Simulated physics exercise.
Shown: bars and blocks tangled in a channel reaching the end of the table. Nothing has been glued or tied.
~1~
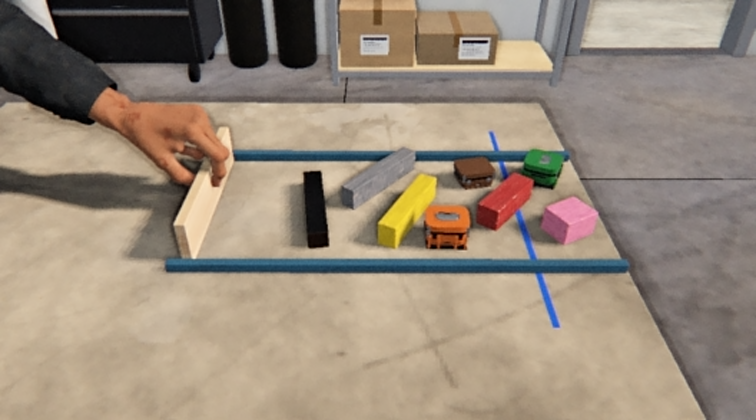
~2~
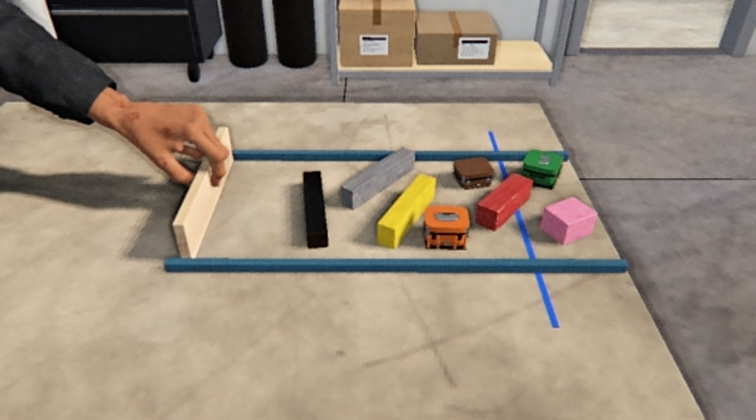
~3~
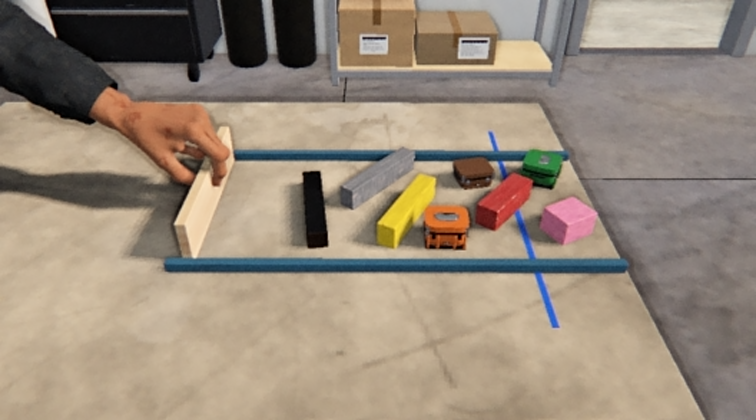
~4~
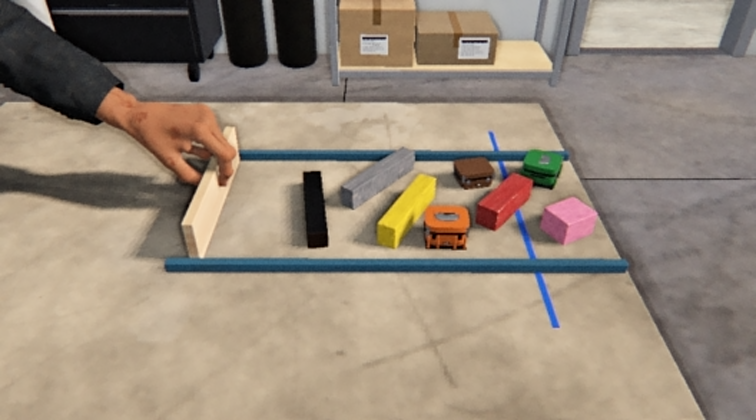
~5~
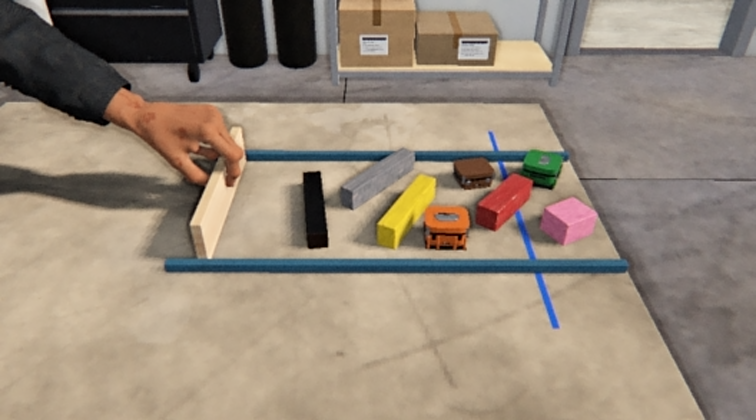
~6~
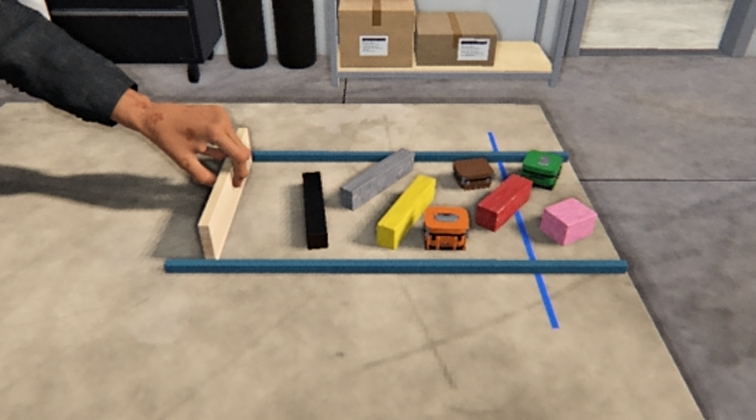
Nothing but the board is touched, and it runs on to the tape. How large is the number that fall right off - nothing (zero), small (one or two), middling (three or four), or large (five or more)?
Small - one or two.
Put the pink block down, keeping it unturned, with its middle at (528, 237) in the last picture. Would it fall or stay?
Here the pink block departs.
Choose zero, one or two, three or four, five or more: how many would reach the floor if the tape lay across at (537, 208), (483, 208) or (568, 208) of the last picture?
Well, going through them: Either three or four, then no fall at all, then at least five.
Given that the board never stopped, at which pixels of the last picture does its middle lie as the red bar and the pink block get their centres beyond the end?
(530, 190) and (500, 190), more or less.
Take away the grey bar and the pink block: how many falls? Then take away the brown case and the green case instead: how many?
The first count is 0 and the second is 1.
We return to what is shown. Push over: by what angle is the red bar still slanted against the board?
Angle: Close to 20 degrees.
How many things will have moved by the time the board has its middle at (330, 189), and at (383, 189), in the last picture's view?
Respectively 2 and 4.
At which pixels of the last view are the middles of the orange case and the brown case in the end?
Final spots - orange case (596, 242), brown case (558, 176).
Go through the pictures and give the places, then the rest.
In the first frame, pink block (569, 220); green case (542, 169); red bar (505, 201); board (208, 188); tape (516, 207).
In the second frame, green case (541, 169); brown case (473, 174).
In the third frame, red bar (504, 201); black stick (315, 207).
In the fourth frame, pink block (568, 221); board (215, 188).
In the fifth frame, green case (541, 170); yellow bar (408, 210).
In the sixth frame, pink block (568, 222); green case (541, 170); red bar (504, 202); board (229, 189); tape (516, 208).
Early on, none off yet; pink block at rest near (568, 222); green case at rest near (541, 170); red bar at rest near (504, 202).
A while later, none off yet; pink block travelled a little near (583, 224); green case travelled a little near (553, 169); red bar travelled a little near (545, 208).
Finally, the number that fall off is one or two; lost, green case and pink block.
